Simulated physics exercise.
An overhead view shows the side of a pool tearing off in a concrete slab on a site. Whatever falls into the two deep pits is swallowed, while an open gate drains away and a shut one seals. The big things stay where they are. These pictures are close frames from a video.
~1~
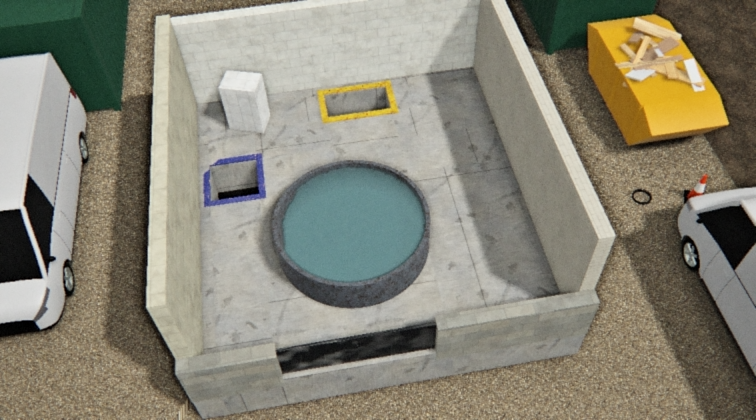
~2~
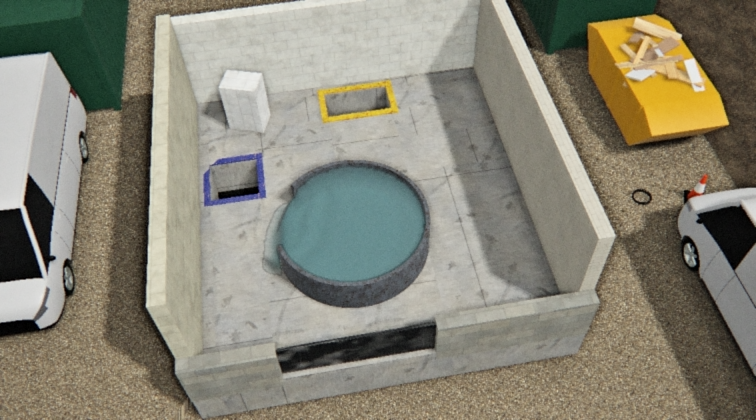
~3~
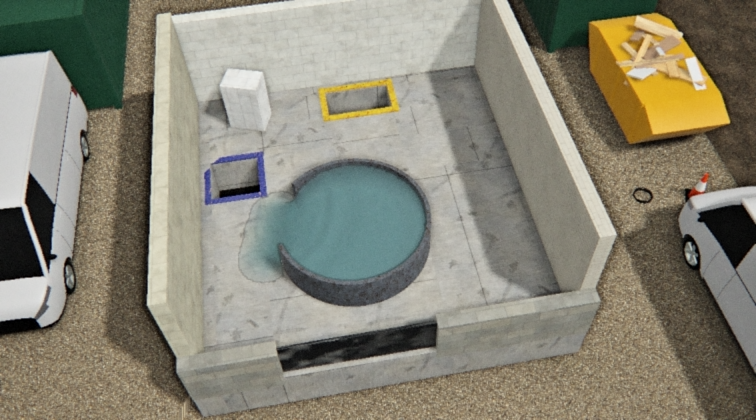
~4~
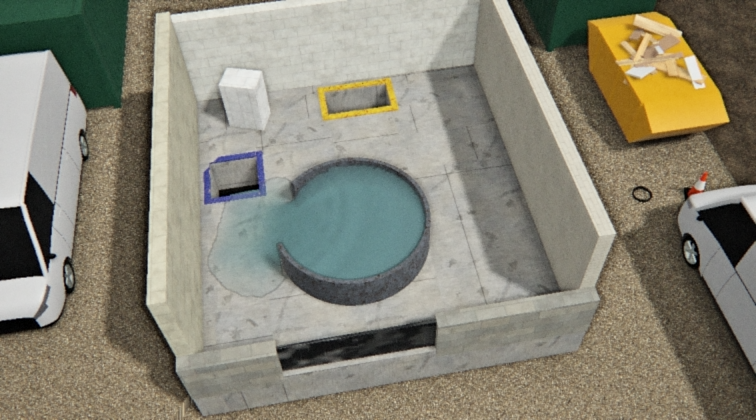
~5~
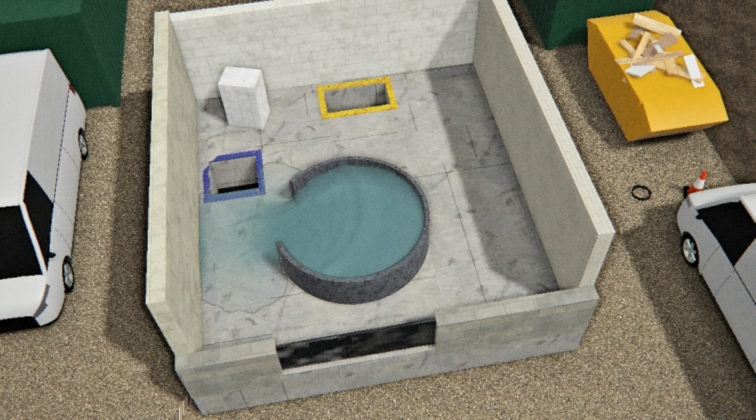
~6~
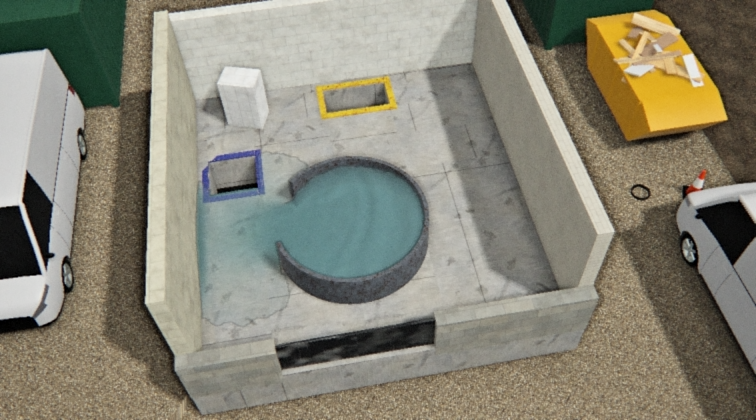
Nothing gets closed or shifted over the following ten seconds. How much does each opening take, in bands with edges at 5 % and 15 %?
Gate: Less than 5 %, yellow pit: Less than 5 %, blue pit: More than 15 %.
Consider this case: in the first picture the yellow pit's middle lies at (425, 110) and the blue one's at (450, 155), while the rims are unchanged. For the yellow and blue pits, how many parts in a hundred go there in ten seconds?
For yellow, 8 in a hundred; for blue, 15 in a hundred.
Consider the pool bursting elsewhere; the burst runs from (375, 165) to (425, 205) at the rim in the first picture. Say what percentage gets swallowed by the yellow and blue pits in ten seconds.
Estimates in per cent: Yellow 20, blue 8.
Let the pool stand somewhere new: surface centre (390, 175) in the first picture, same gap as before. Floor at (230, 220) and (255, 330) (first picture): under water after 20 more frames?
Result, in sequence: Waterlogged; waterlogged.
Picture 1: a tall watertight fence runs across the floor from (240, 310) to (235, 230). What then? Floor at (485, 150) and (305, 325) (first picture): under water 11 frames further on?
Log, in order: Unreached / waterlogged.
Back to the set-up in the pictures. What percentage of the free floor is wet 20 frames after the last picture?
Close to 40 %.
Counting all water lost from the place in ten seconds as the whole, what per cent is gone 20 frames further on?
My figure: 50 percent.
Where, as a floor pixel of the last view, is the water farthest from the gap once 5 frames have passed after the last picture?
I would point to (197, 125).
A moment on, water covers 15 % of the floor; the gate 0 %, the yellow pit 0 %, the blue pit 4 %.
Next, water covers 25 % of the floor; the gate 0 %, the yellow pit 0 %, the blue pit 13 %.
Then, water covers 40 % of the floor; the gate 0 %, the yellow pit 0 %, the blue pit 23 %.
Later, water covers 55 % of the floor; the gate 0 %, the yellow pit 0 %, the blue pit 35 %.
In the end, water covers 90 % of the floor; the gate 0 %, the yellow pit 0 %, the blue pit 45 %.
